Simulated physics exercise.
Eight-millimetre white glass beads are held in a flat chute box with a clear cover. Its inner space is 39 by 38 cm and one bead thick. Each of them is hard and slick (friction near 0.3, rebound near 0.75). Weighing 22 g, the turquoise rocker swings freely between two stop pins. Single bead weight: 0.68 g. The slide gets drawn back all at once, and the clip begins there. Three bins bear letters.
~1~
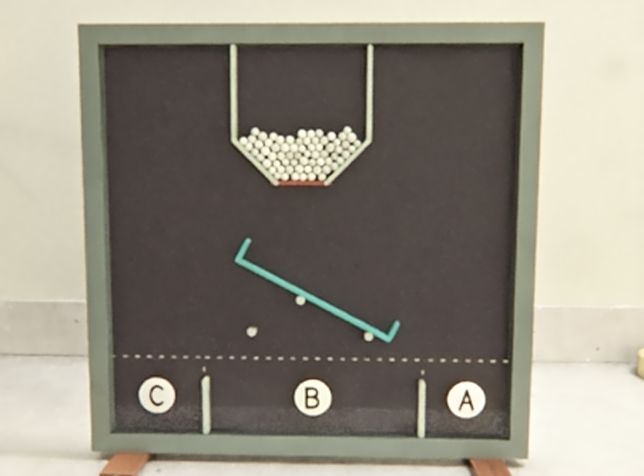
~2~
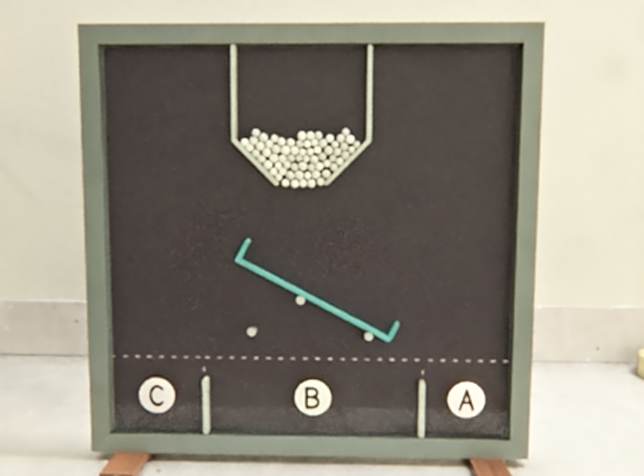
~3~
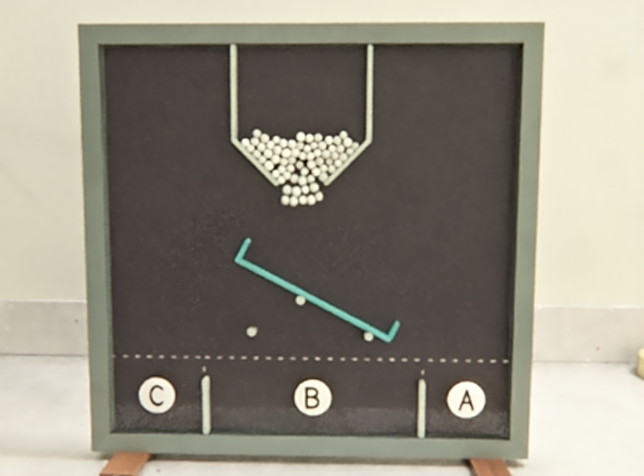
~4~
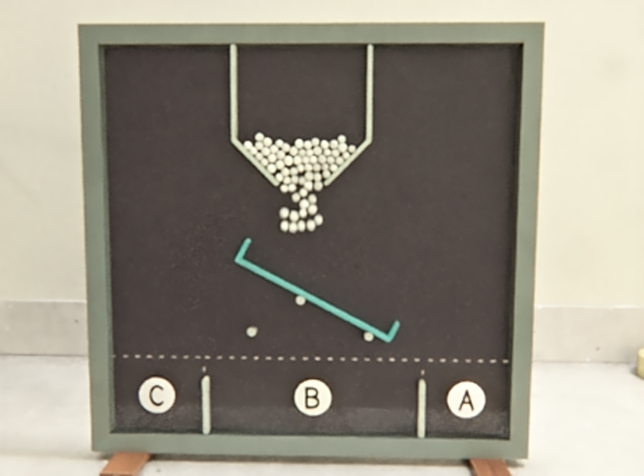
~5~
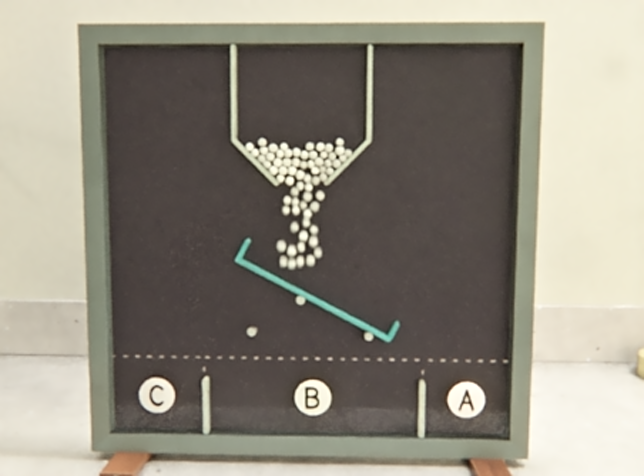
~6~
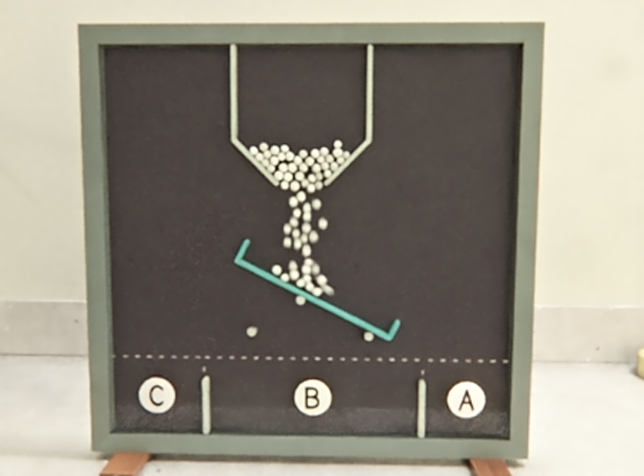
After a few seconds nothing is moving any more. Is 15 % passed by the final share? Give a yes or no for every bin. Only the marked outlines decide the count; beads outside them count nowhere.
A: Yes; B: No; C: No.
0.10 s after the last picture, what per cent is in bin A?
Share: Some 0 %.
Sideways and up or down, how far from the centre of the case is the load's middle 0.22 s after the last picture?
The middle sits around 4 cm right and 4 cm below.
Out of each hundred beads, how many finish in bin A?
About 40 per cent.
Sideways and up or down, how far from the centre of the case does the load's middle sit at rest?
The middle sits around 8 cm right of it and 12 cm below it.
Then, 0.10 s after the last picture, the beads' middle is 1 cm right of and level with the centre; nothing in the marked areas; turquoise rocker right end down 28°.
Then, 0.22 s after the last picture, the beads' middle is 4 cm right of and 4 cm below the centre; nothing in the marked areas; turquoise rocker right end down 28°.
Then, 0.45 s after the last picture, the beads' middle is 8 cm right of and 9 cm below the centre; A 30 %; turquoise rocker right end down 28°.
At rest 2.1 s after the last picture, A 40 %, B 10 %, C 0 %, elsewhere 50 %; turquoise rocker right end down 28°.
